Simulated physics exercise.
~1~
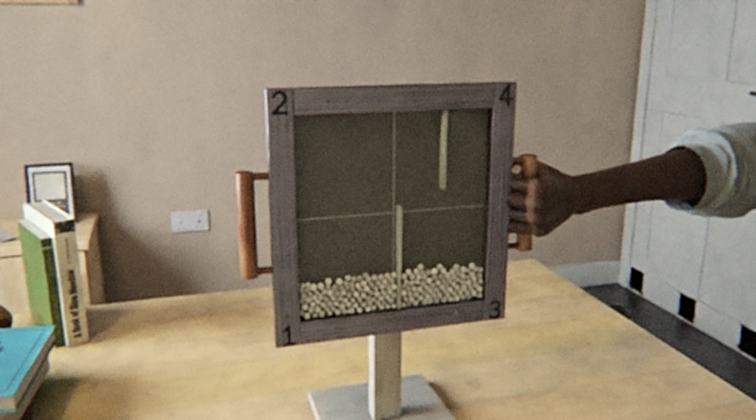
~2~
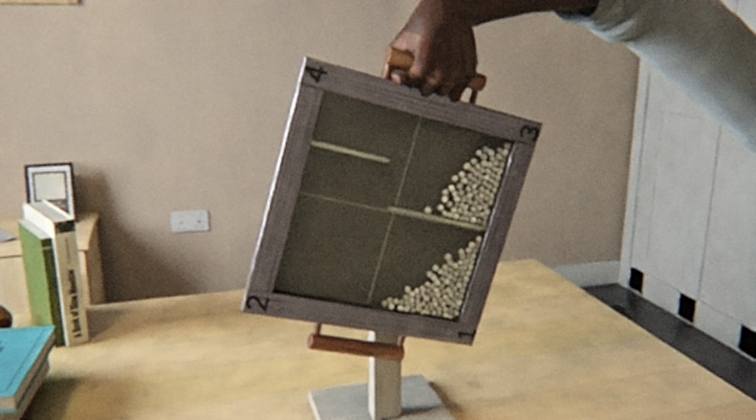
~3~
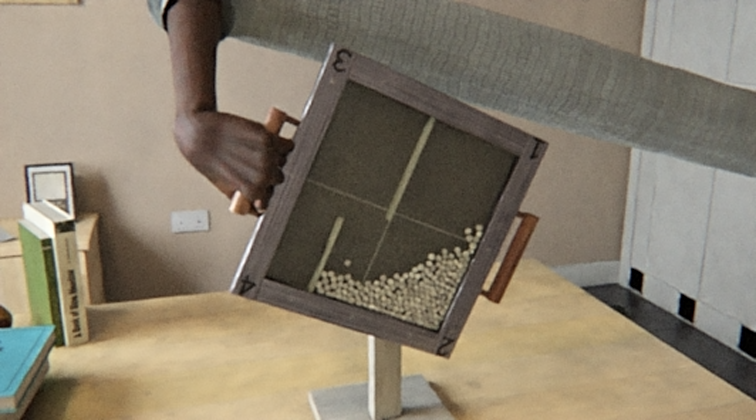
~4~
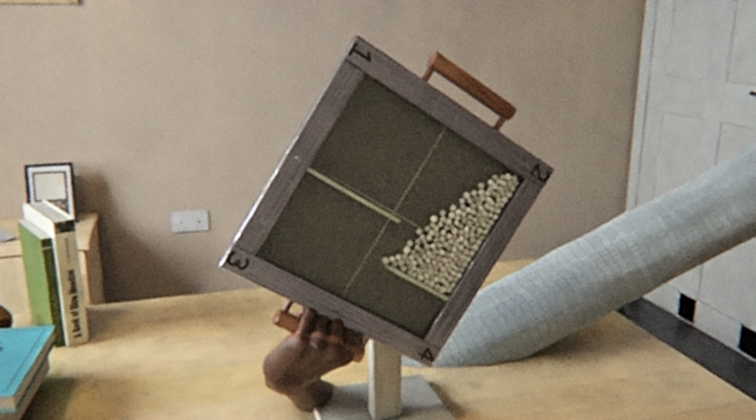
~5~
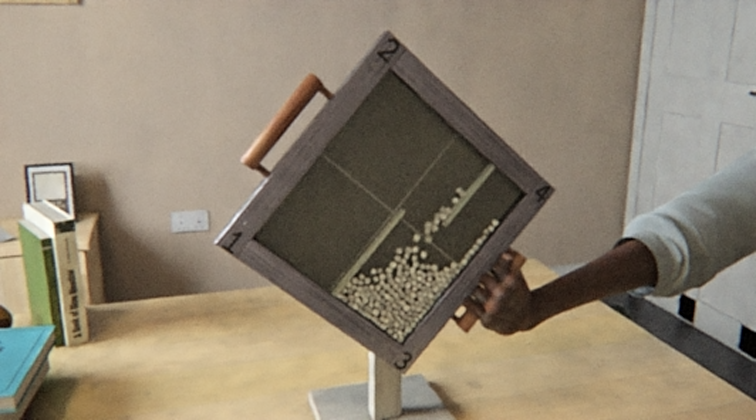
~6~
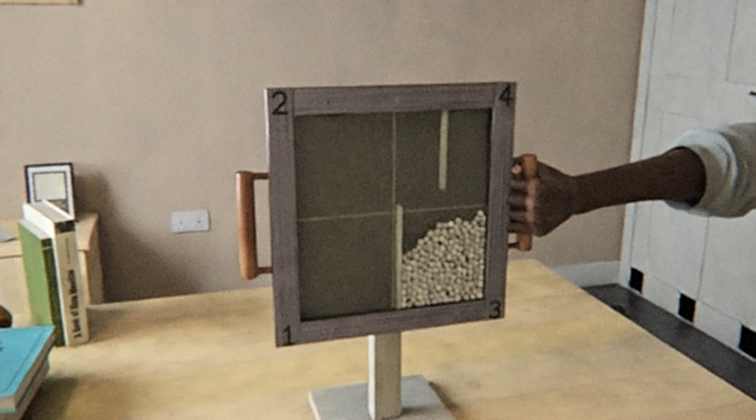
A hand turning a framed box counterclockwise through a full turn, its white balls tumbling and ending heaped in the lower-right quarter.
